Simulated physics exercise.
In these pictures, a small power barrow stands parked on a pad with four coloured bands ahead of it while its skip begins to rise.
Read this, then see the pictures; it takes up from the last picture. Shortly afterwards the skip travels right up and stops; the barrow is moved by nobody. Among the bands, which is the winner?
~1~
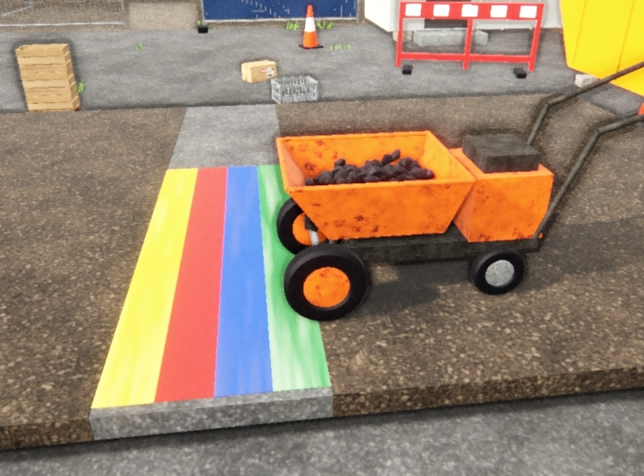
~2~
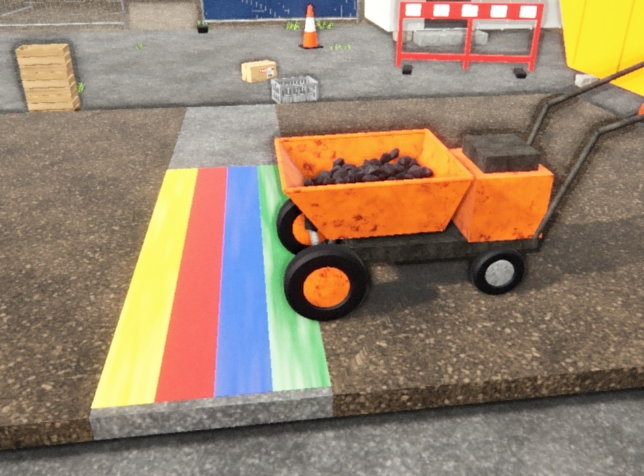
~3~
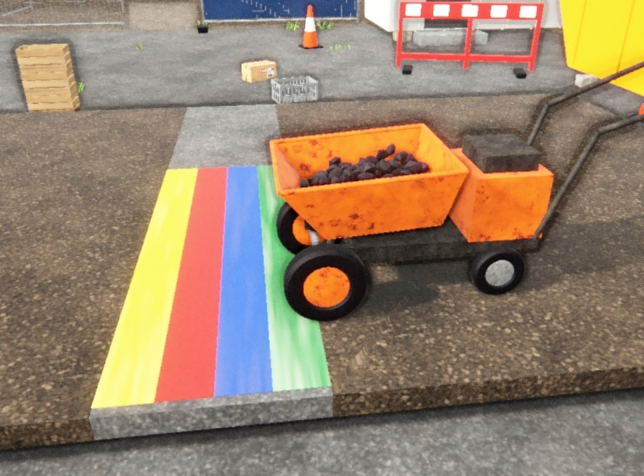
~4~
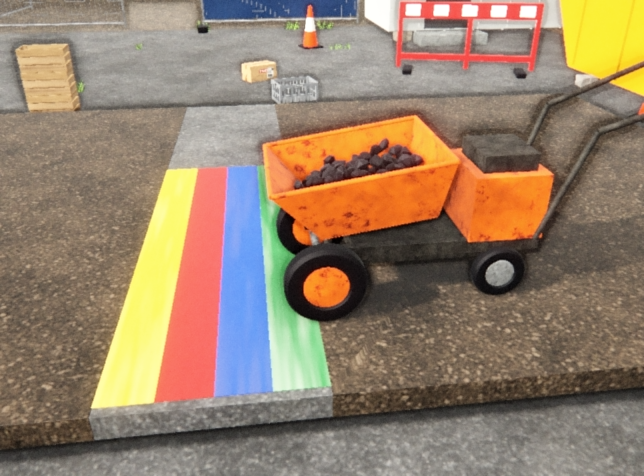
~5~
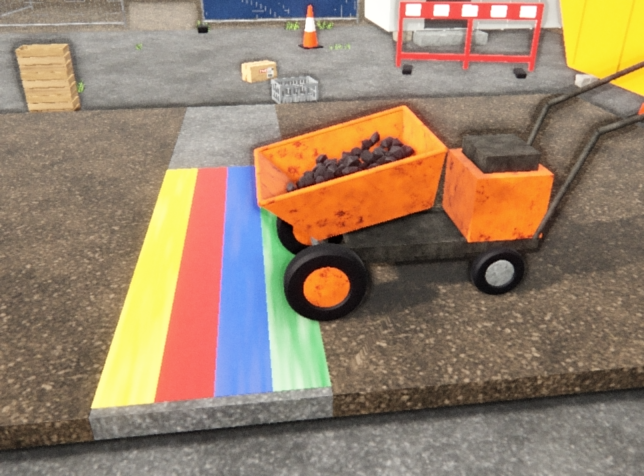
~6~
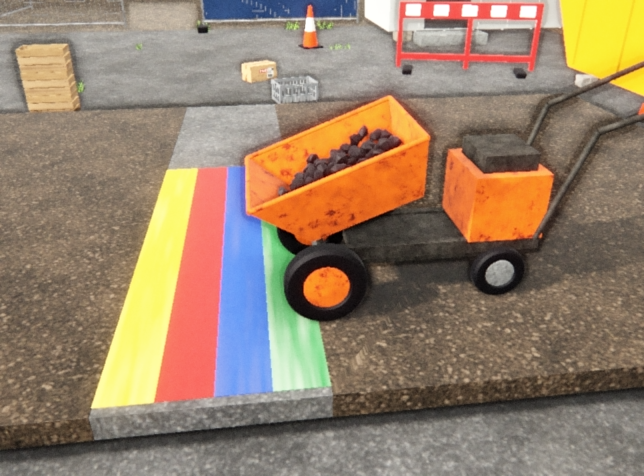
That would be the red band.
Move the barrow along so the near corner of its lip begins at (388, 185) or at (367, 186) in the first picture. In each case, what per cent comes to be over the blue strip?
Result: Try 1 = 30 %, try 2 = 40 %.
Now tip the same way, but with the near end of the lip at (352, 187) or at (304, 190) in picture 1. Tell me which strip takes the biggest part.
To begin with the blue one, and after that red.
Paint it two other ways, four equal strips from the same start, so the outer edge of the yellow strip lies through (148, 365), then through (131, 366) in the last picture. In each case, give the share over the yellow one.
40 % and 30 %.
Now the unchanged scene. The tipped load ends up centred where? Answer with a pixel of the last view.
Once nothing moves, the middle sits near (188, 287).
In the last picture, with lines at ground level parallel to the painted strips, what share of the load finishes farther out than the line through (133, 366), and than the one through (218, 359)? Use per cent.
Estimate: 10 %, then 70 %.
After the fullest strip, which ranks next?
Runner-up - that yellow strip.
Soon after the last picture, skip tipped steeply; all in the skip.
A little later, skip tipped right over; most in the skip; a small part over the red strip; a stray few over the yellow strip.
Later still, skip tipped right over; about a quarter in the skip; a stray few over the blue strip; about half over the red strip; about a quarter over the yellow strip; a stray few off the paint.
By the end, skip tipped right over; about a quarter in the skip; none over the green strip; a stray few over the blue strip; about half over the red strip; about a quarter over the yellow strip; a stray few off the paint.
